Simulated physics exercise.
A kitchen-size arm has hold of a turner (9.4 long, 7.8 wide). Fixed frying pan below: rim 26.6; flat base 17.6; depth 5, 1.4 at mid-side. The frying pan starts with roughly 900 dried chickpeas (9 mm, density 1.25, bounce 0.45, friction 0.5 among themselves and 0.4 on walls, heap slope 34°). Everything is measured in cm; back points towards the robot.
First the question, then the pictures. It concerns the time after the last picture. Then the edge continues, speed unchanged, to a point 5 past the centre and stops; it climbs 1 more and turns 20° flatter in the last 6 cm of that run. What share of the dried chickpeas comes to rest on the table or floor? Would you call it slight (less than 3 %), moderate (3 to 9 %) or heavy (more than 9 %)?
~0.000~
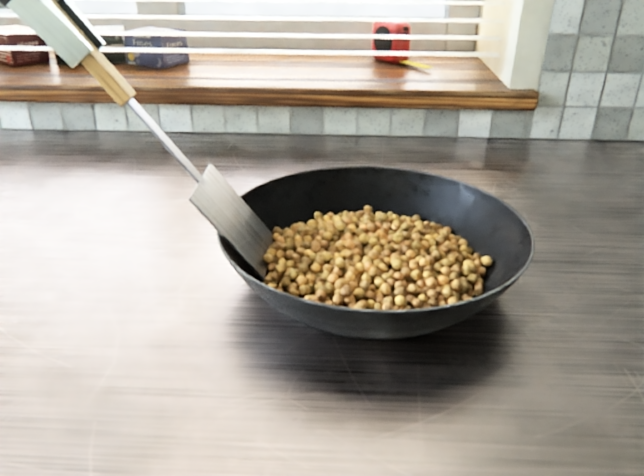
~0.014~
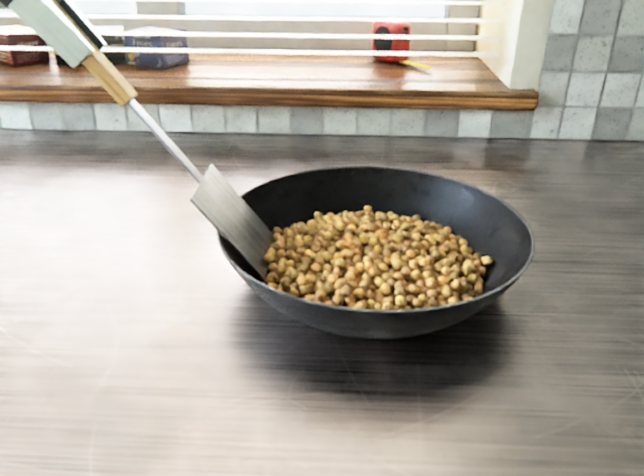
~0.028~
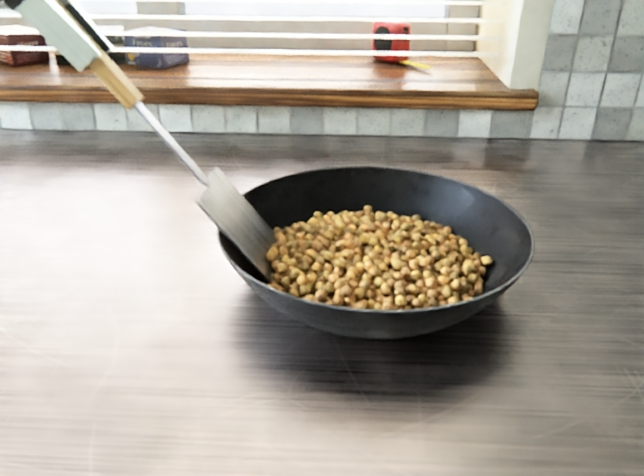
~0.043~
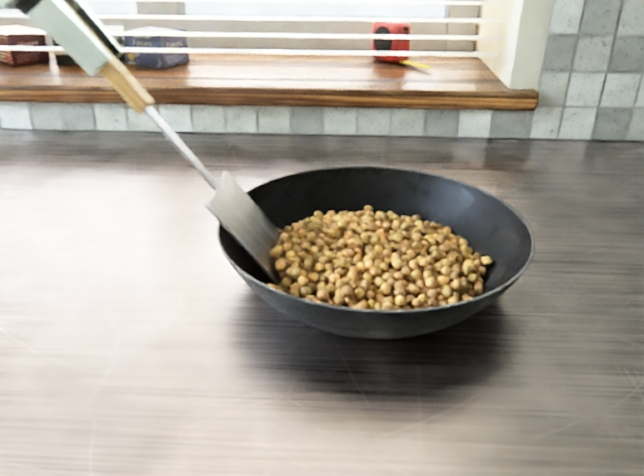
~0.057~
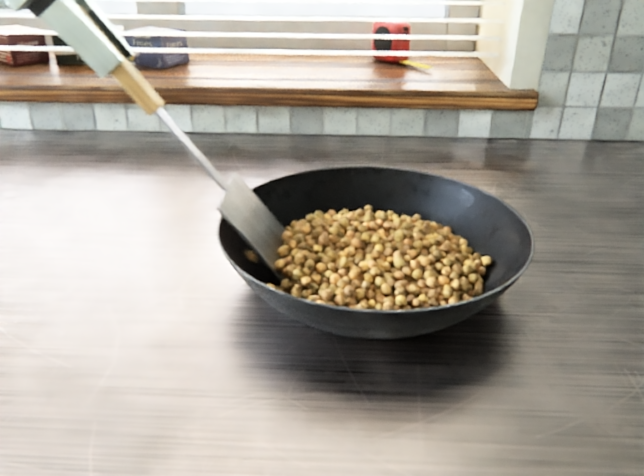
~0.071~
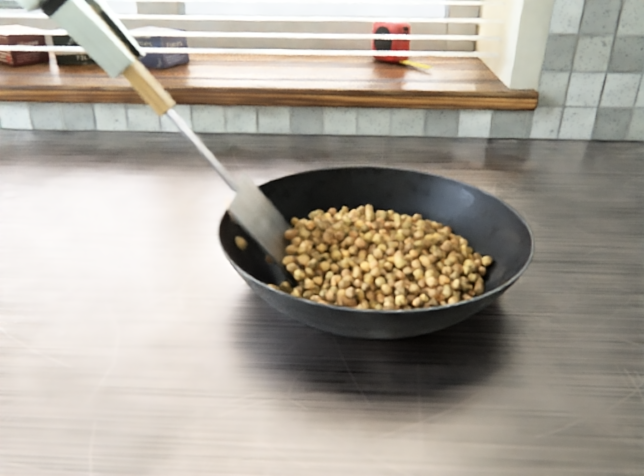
I would call it slight, less than 3 %.
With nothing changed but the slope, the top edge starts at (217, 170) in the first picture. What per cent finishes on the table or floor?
Some 0 per cent.
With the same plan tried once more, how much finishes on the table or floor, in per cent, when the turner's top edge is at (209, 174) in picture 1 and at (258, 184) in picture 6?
Around 0 per cent finishes on the table or floor.
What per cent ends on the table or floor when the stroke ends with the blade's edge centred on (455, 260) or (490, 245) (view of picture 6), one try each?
I'd say some 0 per cent, then some 15 per cent.
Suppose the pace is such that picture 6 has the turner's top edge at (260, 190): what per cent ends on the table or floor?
My guess is around 0 percent.
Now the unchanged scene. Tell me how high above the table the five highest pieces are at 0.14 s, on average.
They are some 10 cm up.
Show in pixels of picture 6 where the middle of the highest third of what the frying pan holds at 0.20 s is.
Around (407, 246).
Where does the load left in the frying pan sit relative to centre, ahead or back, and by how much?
Roughly 4.0 centimetres ahead.
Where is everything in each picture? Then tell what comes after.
In the first frame, the turner top edge at (200, 180), sloping 53°; upper third of the load around (368, 253), from x 270 to 485, top at y 210; 900 in the frying pan.
In the second frame, the turner top edge at (201, 180), sloping 53°; upper third of the load around (368, 253), from x 270 to 485, top at y 210.
In the third frame, the turner top edge at (207, 183), sloping 53°; upper third of the load around (367, 252), from x 270 to 485, top at y 210.
In the fourth frame, the turner top edge at (216, 187), sloping 53°; upper third of the load around (365, 250), from x 270 to 485, top at y 210.
In the fifth frame, the turner top edge at (226, 189), sloping 53°; upper third of the load around (360, 250), from x 250 to 485, top at y 210.
In the sixth frame, the turner top edge at (236, 189), sloping 53°; upper third of the load around (361, 249), from x 235 to 485, top at y 210; 900 in the frying pan.
After 0.14 s, sloping 53°, highest piece 23 above the table; 898 in the frying pan, 2 on the blade or in flight.
After 0.20 s, sloping 44°, highest piece 37 above the table; 898 in the frying pan, 2 on the blade or in flight.
After 0.44 s, sloping 33°, highest piece 48 above the table; 898 in the frying pan, 1 on the table or floor, 1 on the blade or in flight.
After 1.49 s, sloping 33°, highest piece 4 above the table; 898 in the frying pan, 2 on the table or floor.
In the end, 898 in the frying pan, 2 on the table or floor. That is 0 % on the table or floor.
